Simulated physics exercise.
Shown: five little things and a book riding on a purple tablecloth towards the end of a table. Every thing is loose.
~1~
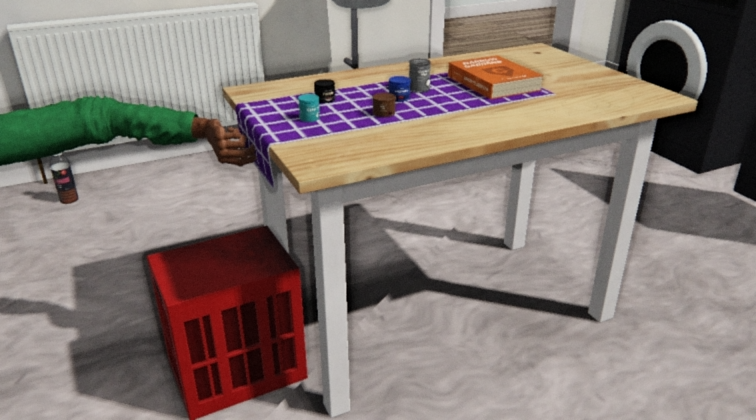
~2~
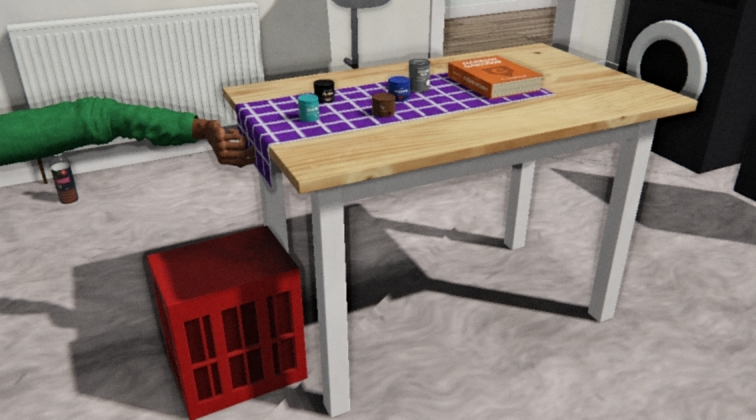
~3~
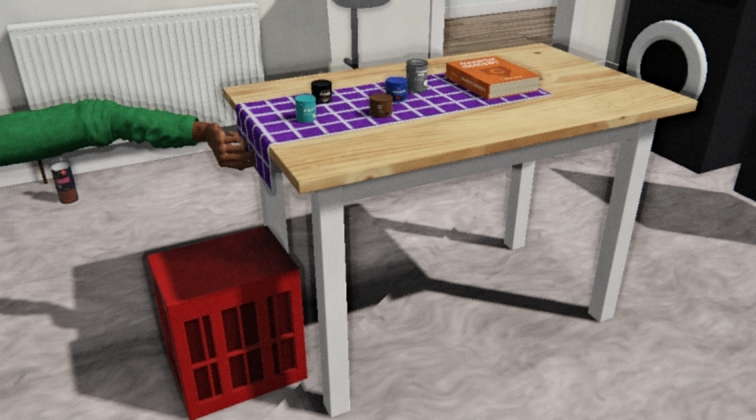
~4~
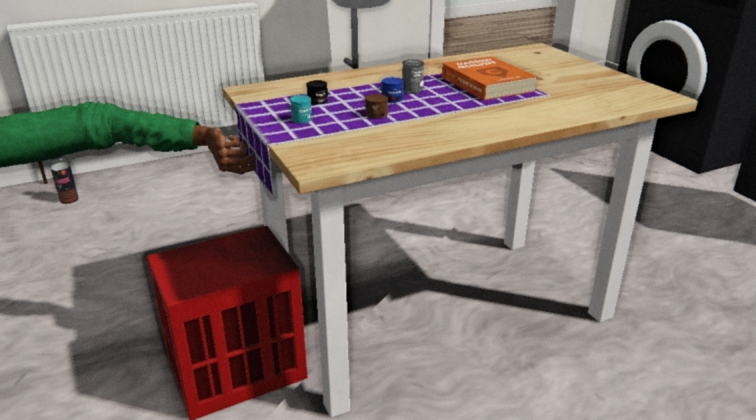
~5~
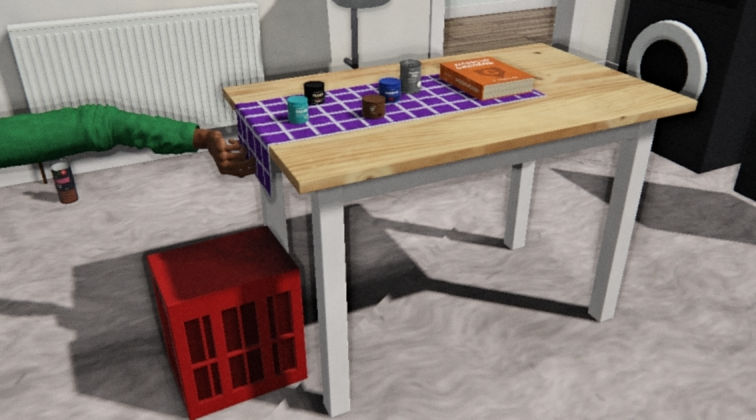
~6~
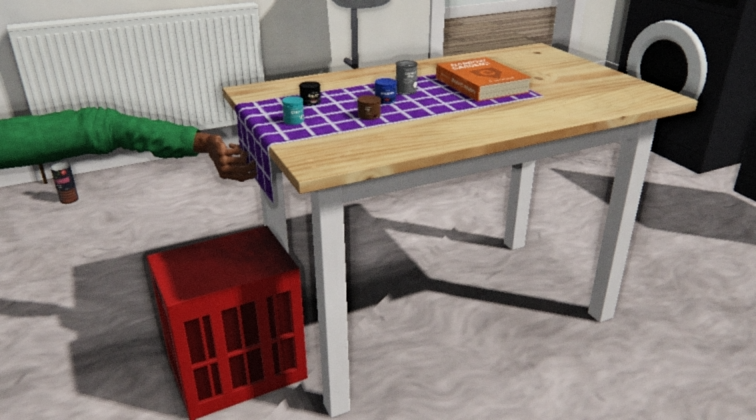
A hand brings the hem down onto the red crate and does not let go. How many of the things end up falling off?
Two.
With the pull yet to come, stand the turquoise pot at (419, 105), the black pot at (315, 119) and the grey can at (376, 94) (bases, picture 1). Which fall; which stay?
Here's what happens: The turquoise pot remains aboard, the black pot leaves its perch, the grey can remains aboard.
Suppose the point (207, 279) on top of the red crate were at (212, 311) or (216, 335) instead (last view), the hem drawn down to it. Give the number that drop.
Over the edge go 3 and 4.
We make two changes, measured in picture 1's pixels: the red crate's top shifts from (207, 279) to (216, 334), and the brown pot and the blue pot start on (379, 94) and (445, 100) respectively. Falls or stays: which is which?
Outcome for the brown pot: It is lost. Outcome for the blue pot: It stays.
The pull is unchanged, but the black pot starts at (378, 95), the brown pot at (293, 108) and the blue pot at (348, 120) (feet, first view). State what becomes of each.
Looking at each one, the black pot remains in position, the brown pot drops away and the blue pot drops away.
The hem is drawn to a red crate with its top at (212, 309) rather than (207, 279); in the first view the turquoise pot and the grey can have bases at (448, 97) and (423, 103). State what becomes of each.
Result - the turquoise pot stays put, and the grey can stays put.
A little later, hem near (259, 213); all still up.
Next, hem on the crate; turquoise pot and black pot gone.
When it is over, hem on the crate; turquoise pot and black pot gone. The table loses two.
